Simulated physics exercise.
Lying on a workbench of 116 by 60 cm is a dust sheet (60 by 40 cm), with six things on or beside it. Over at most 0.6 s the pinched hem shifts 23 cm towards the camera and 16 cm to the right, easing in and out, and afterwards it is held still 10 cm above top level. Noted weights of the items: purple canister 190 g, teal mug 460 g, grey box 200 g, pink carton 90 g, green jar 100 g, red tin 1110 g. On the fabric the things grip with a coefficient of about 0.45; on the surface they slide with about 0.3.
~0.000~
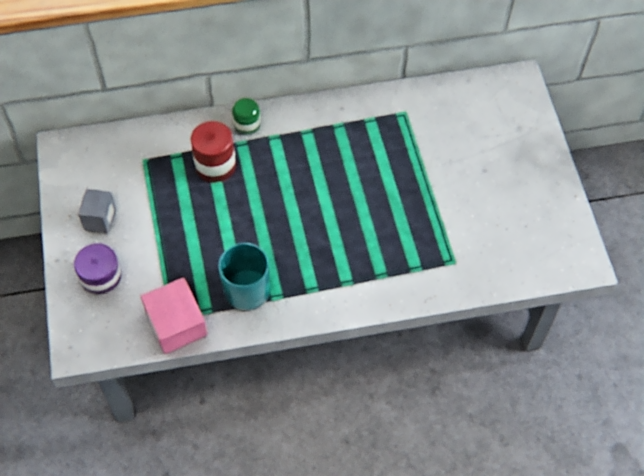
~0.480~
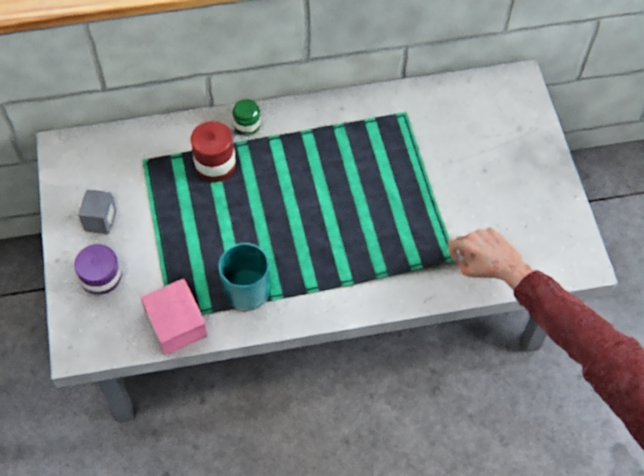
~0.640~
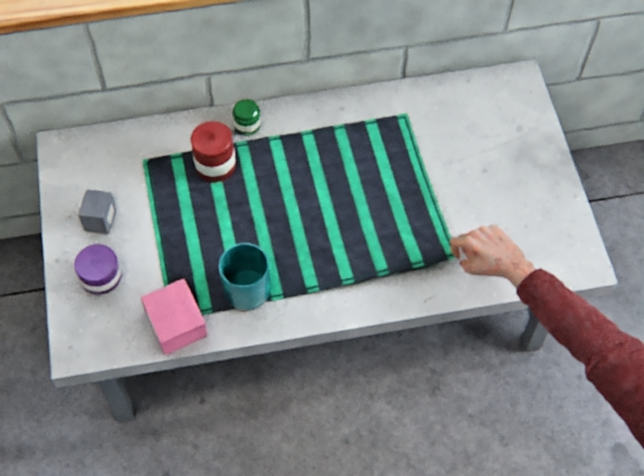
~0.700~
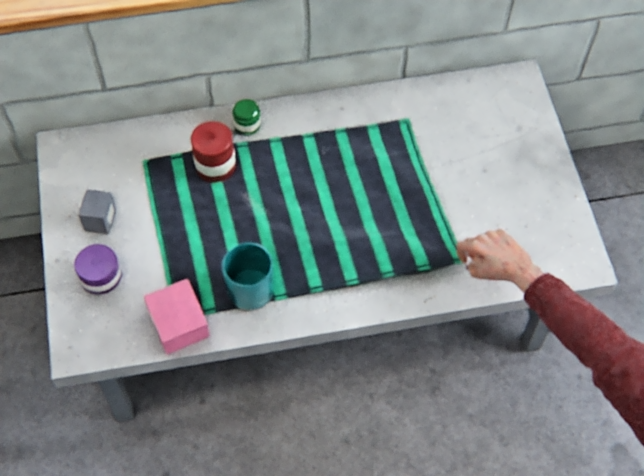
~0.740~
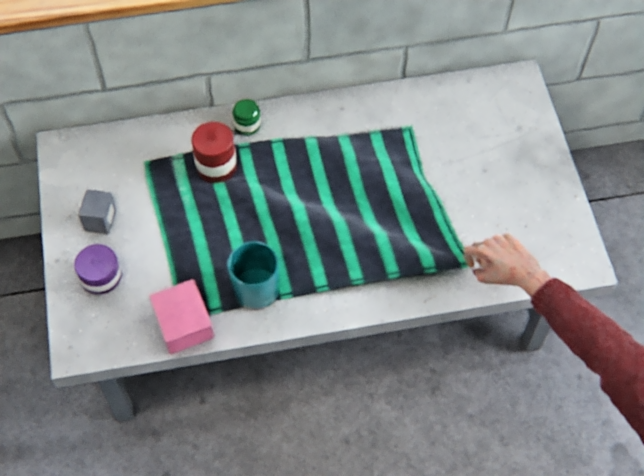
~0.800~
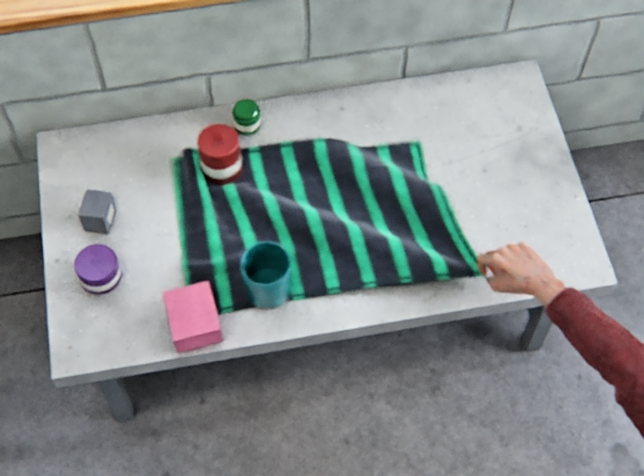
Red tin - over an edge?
No - it does not come off.
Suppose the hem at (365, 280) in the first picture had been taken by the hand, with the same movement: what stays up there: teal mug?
After the pull, the teal mug comes off.
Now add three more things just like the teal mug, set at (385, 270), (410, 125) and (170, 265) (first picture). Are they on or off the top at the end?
Taking them one by one: Is lost, then is left on top, then is left on top.
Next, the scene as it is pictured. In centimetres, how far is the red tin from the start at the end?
The red tin ends 35 cm from where it began.
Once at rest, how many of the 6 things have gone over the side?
In total, 0 of the things.
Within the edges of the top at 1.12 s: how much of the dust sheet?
Share within the edges: Approx. 85 %.
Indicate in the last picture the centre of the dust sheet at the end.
I'd point to about (436, 270).
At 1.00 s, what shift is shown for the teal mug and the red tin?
For the teal mug, 15 centimetres, and for the red tin, 15 centimetres.
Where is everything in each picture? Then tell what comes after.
The first picture shows red tin (211, 137); dust sheet corners (143, 160) (406, 111) (456, 264).
The second picture shows dust sheet corners (143, 160) (406, 112); grip (457, 260).
The third picture shows dust sheet corners (143, 160) (407, 113); grip (459, 258).
The fourth picture shows pink carton (175, 309); teal mug (248, 264); dust sheet corners (143, 161) (409, 118); grip (466, 262).
The fifth picture shows pink carton (180, 309); teal mug (253, 263); dust sheet corners (144, 162) (412, 126); grip (473, 266).
The sixth picture shows red tin (218, 140); dust sheet corners (172, 159) (420, 141); grip (486, 275).
After 0.9 s, 100 % of the dust sheet is still over the top; red tin 8 cm off its start, teal mug 10 cm off its start, pink carton 7 cm off its start.
After 1.0 s, 95 % of the dust sheet is still over the top; red tin 17 cm off its start, teal mug 16 cm off its start, pink carton 11 cm off its start.
After 1.1 s, 85 % of the dust sheet is still over the top; red tin 28 cm off its start at (329, 186), teal mug 22 cm off its start at (354, 285), pink carton 16 cm off its start at (255, 304).
After 1.2 s, 85 % of the dust sheet is still over the top; red tin 33 cm off its start, teal mug 24 cm off its start, pink carton 18 cm off its start.
After 2.8 s, 85 % of the dust sheet is still over the top; red tin 35 cm off its start at (363, 201), teal mug 25 cm off its start at (367, 290), pink carton 19 cm off its start at (267, 303).
